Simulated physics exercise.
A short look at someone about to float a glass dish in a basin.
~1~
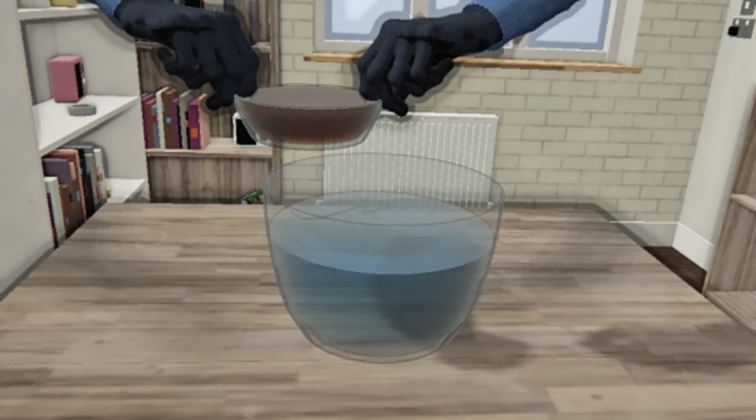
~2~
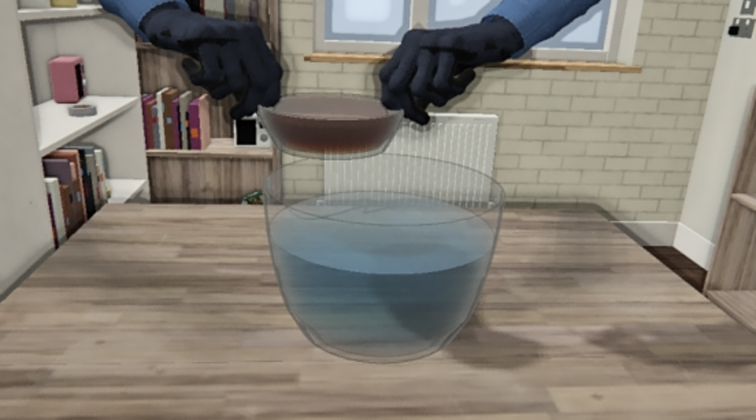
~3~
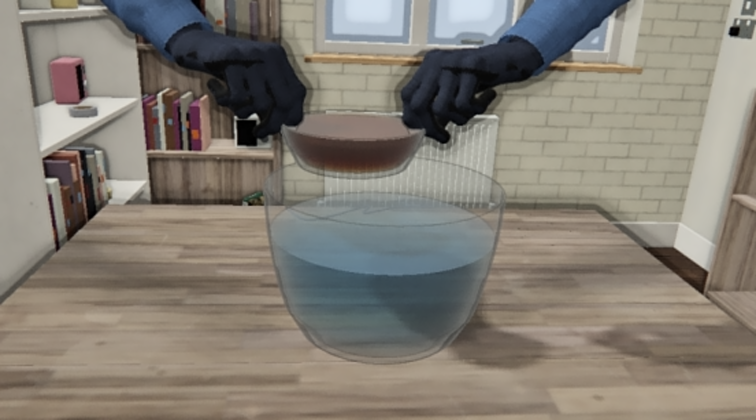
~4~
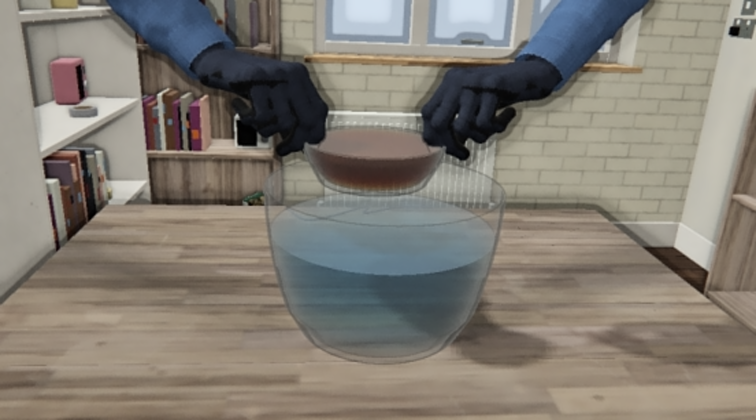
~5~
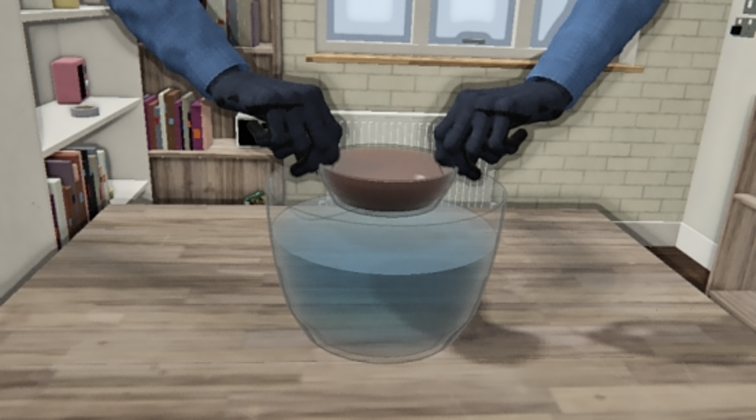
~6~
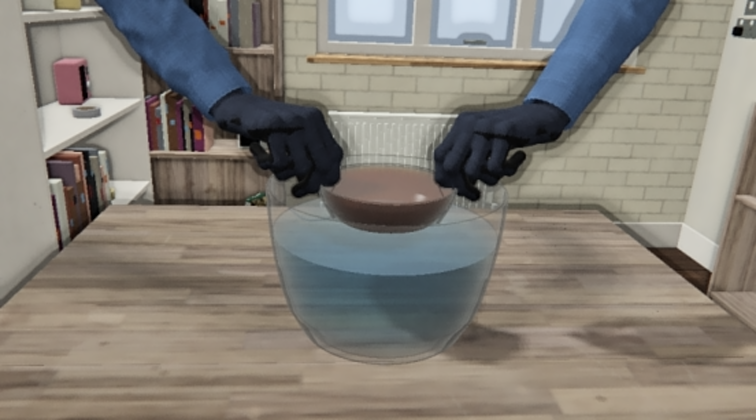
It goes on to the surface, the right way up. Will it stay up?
The dish sinks.
Next, the dish dips into the water.
After that, water pours in over its rim.
Finally, the dish lies on the bottom.
